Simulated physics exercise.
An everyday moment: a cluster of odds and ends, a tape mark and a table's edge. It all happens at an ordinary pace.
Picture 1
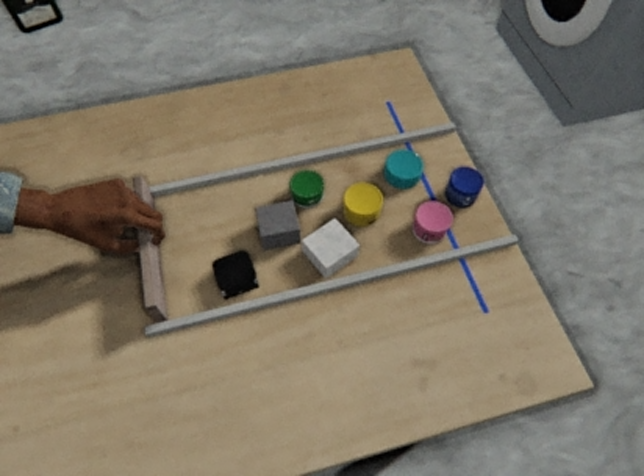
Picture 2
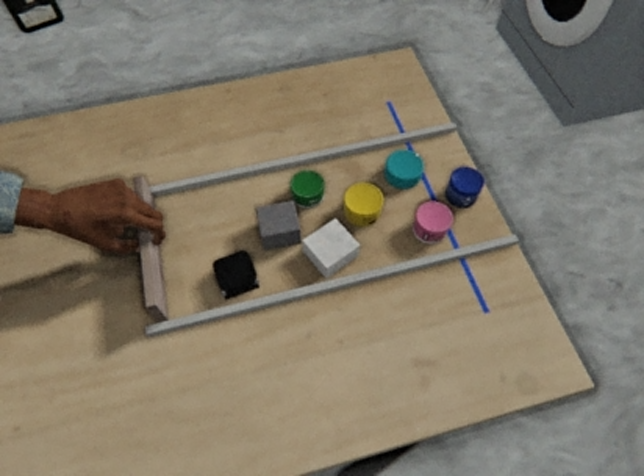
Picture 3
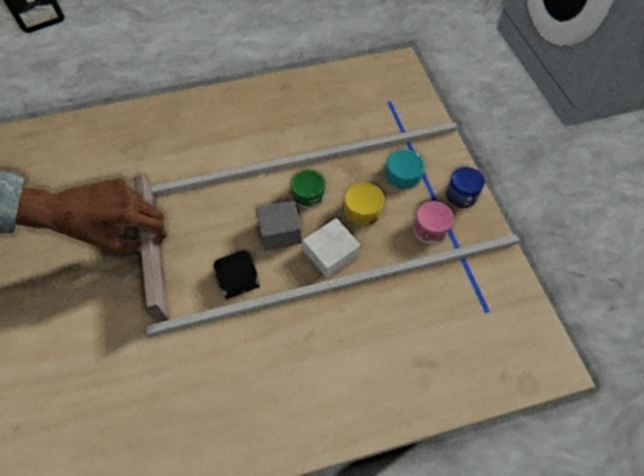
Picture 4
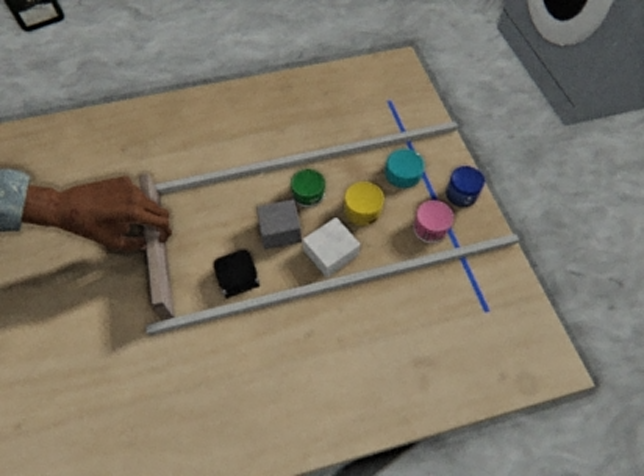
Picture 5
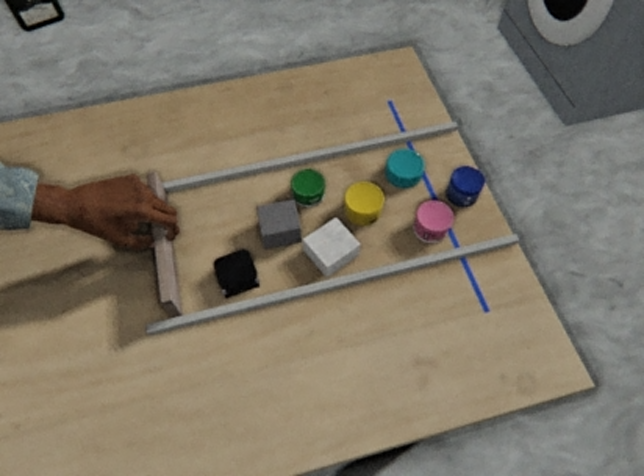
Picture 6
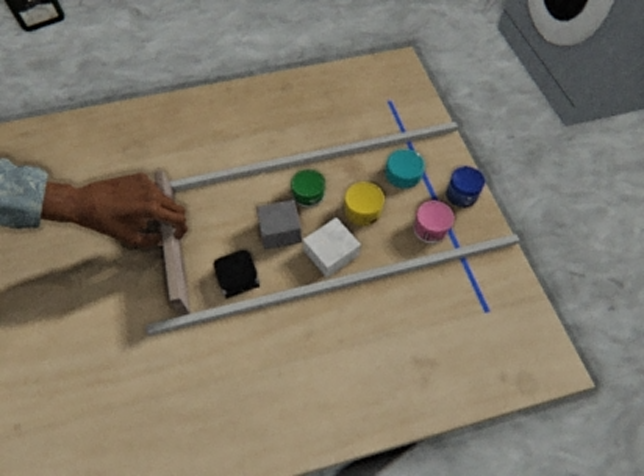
The clip shows a hand holding a board upright between two rails on a wooden table, then sliding it a short way right toward a black object, while the blocks and colourful round containers stay in place.
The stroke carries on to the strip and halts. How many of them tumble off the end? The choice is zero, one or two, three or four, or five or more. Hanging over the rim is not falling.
The number that fall off is one or two.
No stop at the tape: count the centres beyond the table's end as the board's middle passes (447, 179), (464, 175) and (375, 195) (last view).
It would be 5, 5 and 0.
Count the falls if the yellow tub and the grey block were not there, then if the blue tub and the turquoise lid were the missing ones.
The counts: 1 and 1.
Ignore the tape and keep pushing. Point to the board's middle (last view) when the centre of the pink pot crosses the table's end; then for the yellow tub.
At (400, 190) for the pink pot; at (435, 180) for the yellow tub.
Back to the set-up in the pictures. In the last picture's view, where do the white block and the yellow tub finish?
The white block at (502, 212), the yellow tub at (486, 178).
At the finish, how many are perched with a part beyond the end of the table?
The number is 3.
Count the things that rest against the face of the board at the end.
It touches 3.
A little later, none off yet; blue tub at rest near (465, 187); pink pot at rest near (433, 222); turquoise lid at rest near (405, 169).
Next, none off yet; blue tub shifted about its own width near (486, 181); pink pot shifted well along near (501, 209); turquoise lid shifted about its own width near (434, 158).
When it is over, the number that fall off is one or two; down, pink pot and blue tub.
